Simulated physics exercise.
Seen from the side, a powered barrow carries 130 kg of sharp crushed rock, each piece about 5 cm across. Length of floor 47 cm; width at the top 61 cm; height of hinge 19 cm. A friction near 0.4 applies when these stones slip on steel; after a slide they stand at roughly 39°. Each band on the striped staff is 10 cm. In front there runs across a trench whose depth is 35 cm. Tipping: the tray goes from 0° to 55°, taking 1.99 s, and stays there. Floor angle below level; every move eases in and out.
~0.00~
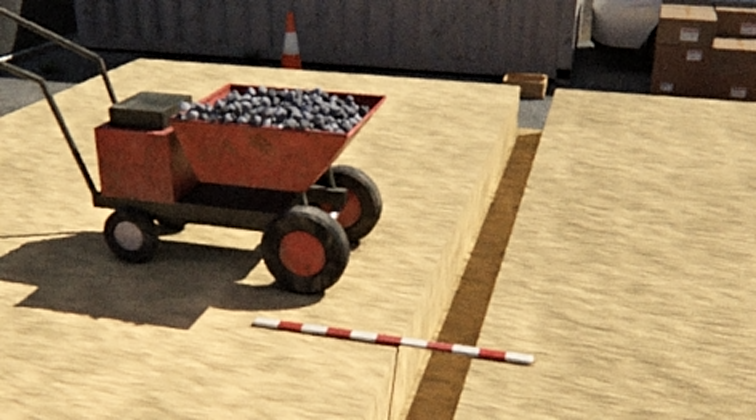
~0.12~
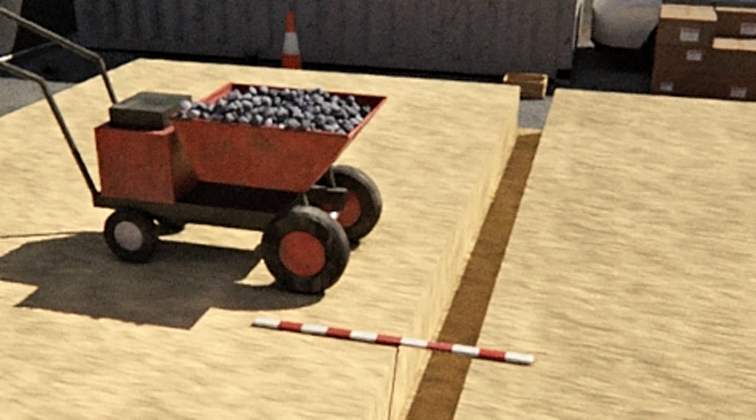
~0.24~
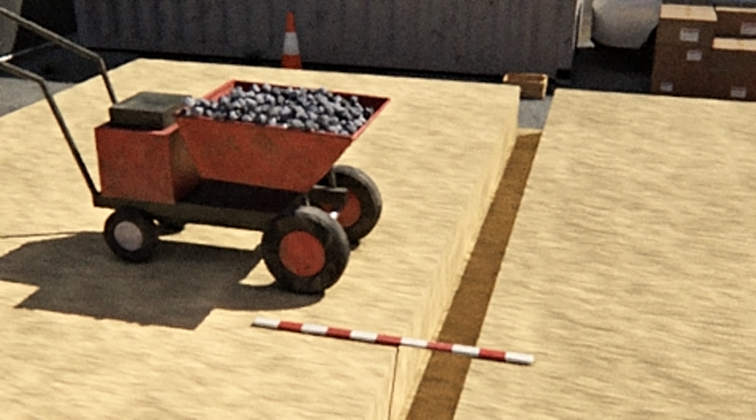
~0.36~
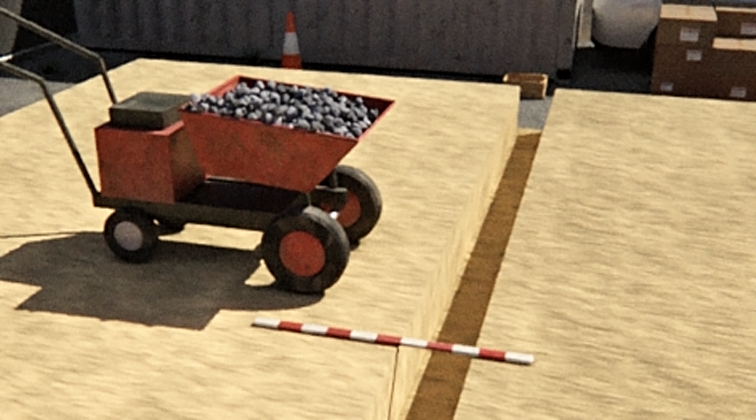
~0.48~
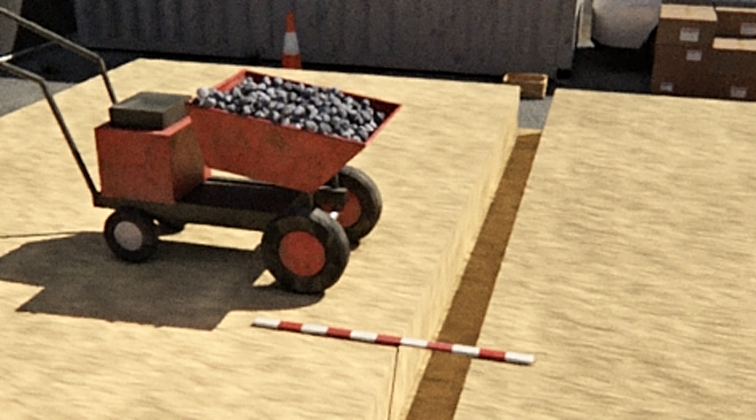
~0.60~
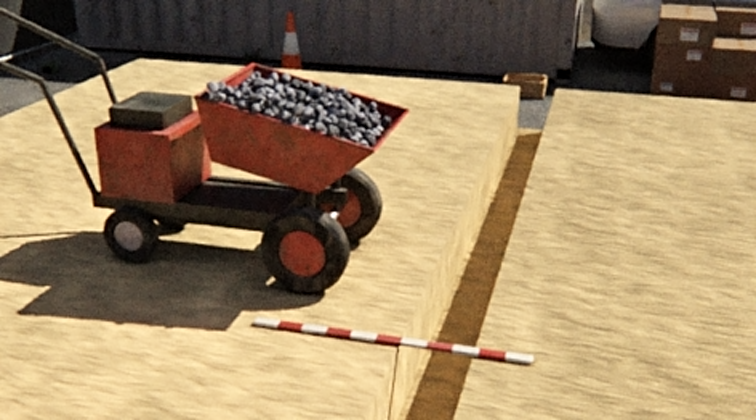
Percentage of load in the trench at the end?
19 per cent.
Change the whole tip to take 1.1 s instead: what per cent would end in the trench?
Roughly 25 per cent would.
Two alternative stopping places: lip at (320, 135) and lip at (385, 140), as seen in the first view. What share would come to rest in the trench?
I'd say some 20 per cent and some 10 per cent.
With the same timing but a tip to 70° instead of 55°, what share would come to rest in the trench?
Around 75 per cent would finish in the trench.
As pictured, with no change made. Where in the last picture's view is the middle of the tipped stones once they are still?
The middle should be near (469, 348).
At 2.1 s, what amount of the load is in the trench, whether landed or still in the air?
Close to 5 per cent at that time.
After 1.5 s the floor is at 46°; 100 % in the tray; the foremost stones are at (422, 191).
After 2.1 s the floor is at 55°; 95 % in the tray, 1 % short of the trench, 4 % in the trench; the foremost stones are at (493, 338).
After 2.4 s the floor is at 55°; 87 % in the tray, 1 % short of the trench, 12 % in the trench, 1 % past the trench; the foremost stones are at (535, 297).
After 4.4 s the floor is at 55°; 79 % in the tray, 1 % short of the trench, 19 % in the trench, 2 % past the trench; the foremost stones are at (547, 300).
